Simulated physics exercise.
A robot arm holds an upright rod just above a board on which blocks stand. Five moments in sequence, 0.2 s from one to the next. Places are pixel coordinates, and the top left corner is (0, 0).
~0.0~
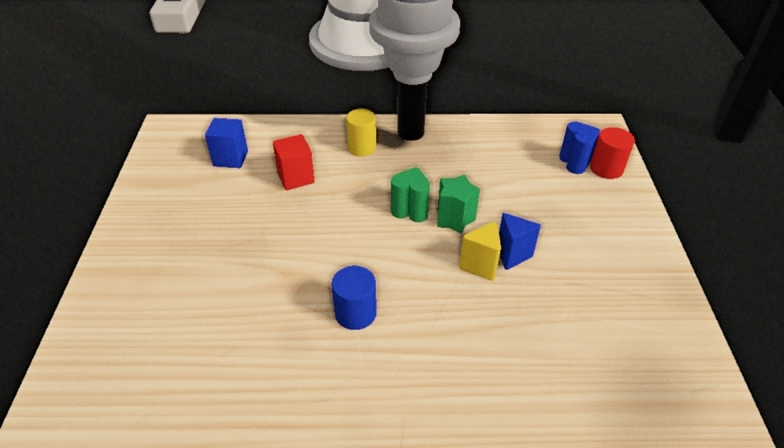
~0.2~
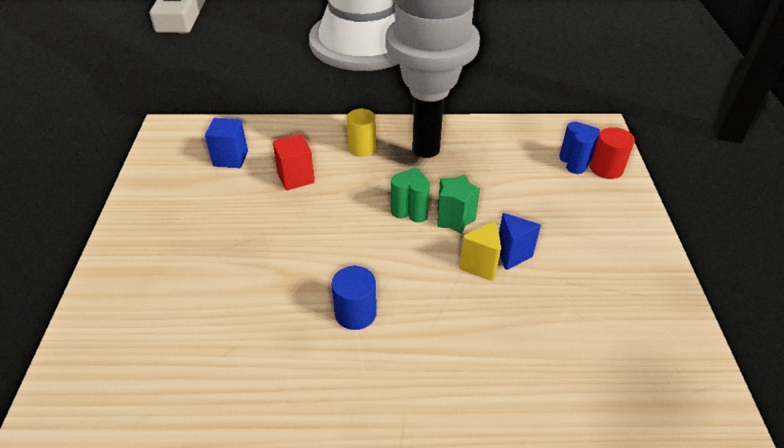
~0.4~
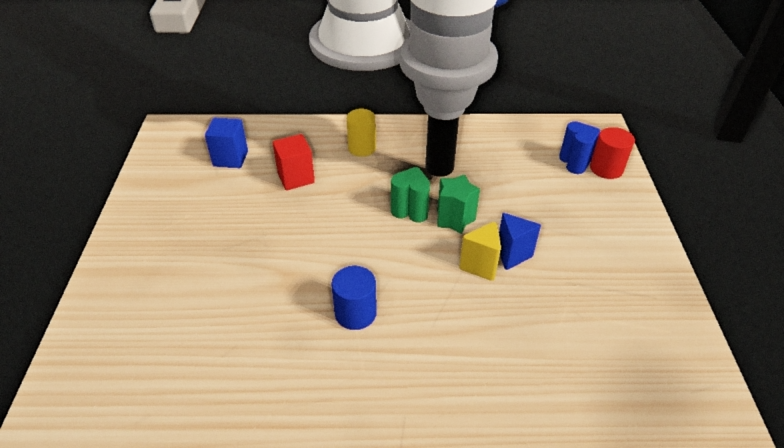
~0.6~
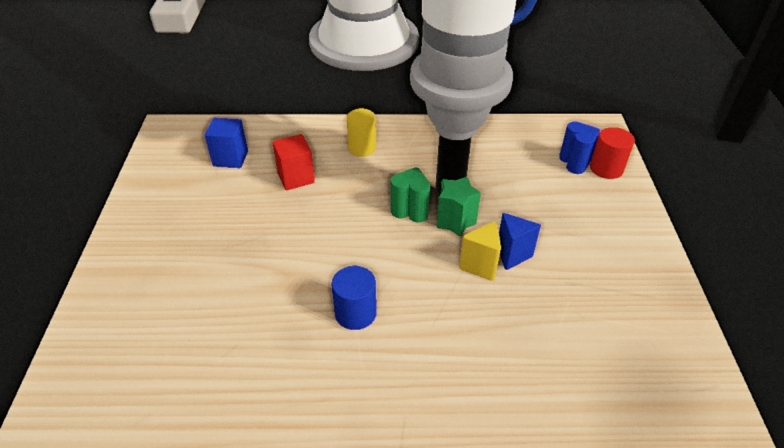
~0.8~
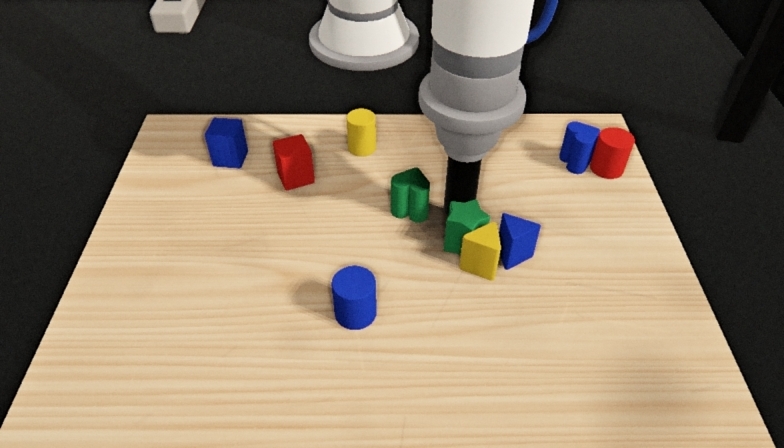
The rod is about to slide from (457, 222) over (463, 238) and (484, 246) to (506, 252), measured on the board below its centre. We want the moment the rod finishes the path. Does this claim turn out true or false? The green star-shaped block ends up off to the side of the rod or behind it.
This is true.
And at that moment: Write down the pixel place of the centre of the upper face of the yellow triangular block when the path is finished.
It will end up at (499, 265).
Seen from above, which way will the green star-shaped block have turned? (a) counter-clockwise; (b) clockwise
Letter b.
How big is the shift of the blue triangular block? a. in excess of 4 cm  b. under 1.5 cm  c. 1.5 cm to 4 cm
The answer is c.
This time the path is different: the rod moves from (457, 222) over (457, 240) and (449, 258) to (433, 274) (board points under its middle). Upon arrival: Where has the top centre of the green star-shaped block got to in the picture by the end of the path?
Just about (465, 258).
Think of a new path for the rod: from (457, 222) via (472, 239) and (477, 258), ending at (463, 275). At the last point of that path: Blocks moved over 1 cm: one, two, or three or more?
It moves two blocks.
What follows on the original path. Halfway along, rod (475, 230); green star-shaped block (479, 235); yellow triangular block (496, 258).
At the end, rod (509, 239); green heart block unmoved; green star-shaped block (491, 239), turned 40° clockwise; yellow triangular block (499, 265), turned 25° clockwise; blue triangular block (540, 231), turned 35° clockwise.
